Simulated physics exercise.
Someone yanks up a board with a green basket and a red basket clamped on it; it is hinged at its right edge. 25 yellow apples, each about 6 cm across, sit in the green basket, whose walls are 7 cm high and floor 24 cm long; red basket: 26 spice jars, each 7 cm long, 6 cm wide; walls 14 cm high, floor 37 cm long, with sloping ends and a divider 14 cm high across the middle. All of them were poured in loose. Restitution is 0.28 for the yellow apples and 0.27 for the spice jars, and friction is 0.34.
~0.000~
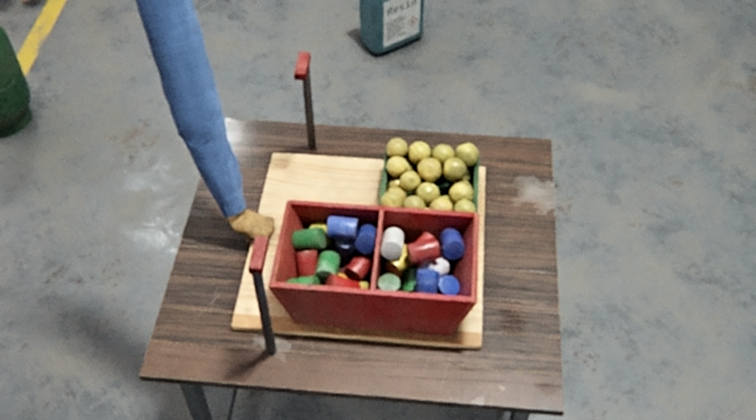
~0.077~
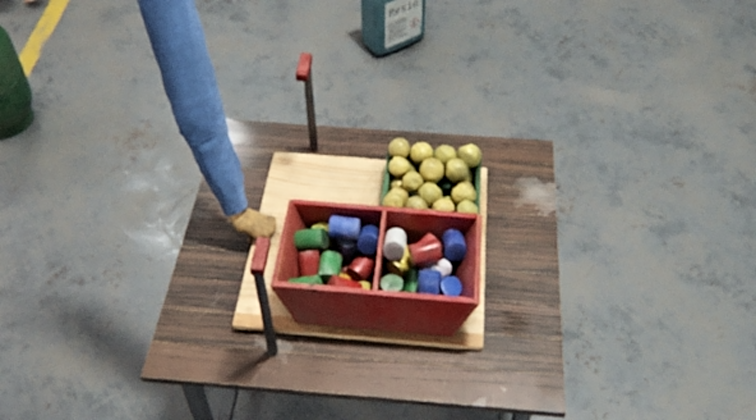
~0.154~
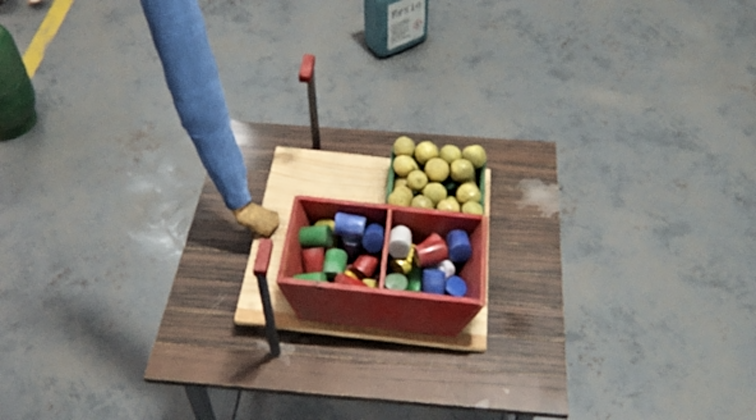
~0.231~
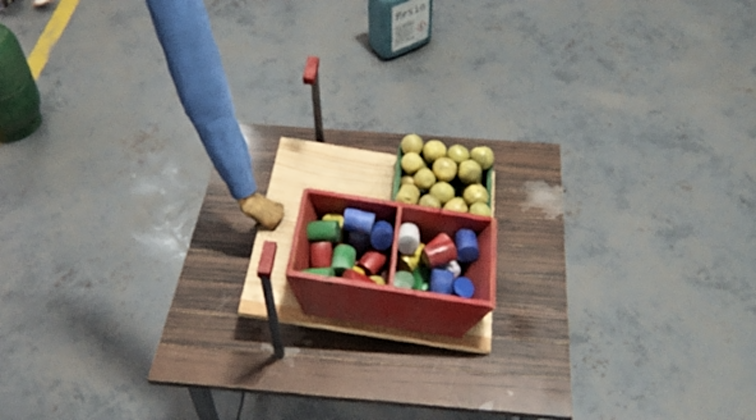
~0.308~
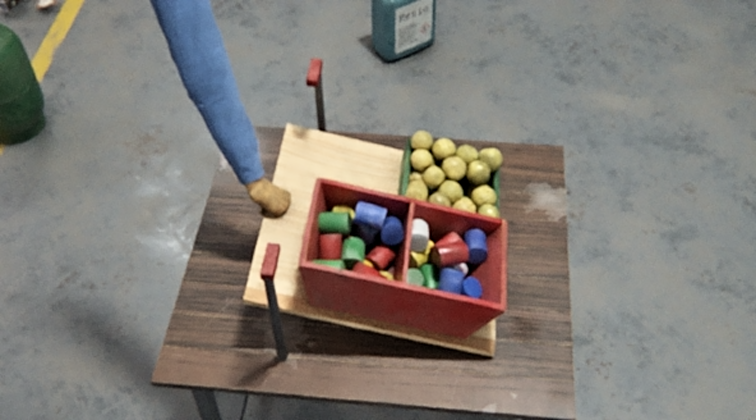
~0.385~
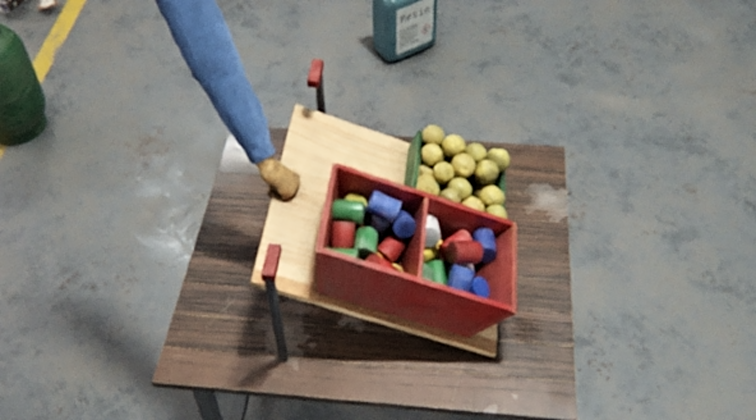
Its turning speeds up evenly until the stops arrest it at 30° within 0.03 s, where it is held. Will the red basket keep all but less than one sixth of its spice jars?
Yes, under a sixth of them go.
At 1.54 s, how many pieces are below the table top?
It comes to near 8.
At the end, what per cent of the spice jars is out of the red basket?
Estimate: About 0 in a hundred.
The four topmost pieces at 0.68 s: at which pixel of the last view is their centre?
Around pixel (405, 222).
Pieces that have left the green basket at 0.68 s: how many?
Green basket - about 4 out by that time.
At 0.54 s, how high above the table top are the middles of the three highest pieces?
About 34 cm.
After 0.44 s, the board meets the red stops.
After 0.54 s, tilt 30°; green basket 25 in, 0 out and red basket 26 in, 0 out.
After 0.68 s, tilt 30°; green basket 21 in, 4 out and red basket 26 in, 0 out.
After 0.94 s, tilt 30°; green basket 16 in, 9 out and red basket 26 in, 0 out.
When it is over (at 1.54 s), green basket 14 in, 11 out and red basket 26 in, 0 out. Asked share, 0 of 26, 0 per cent.
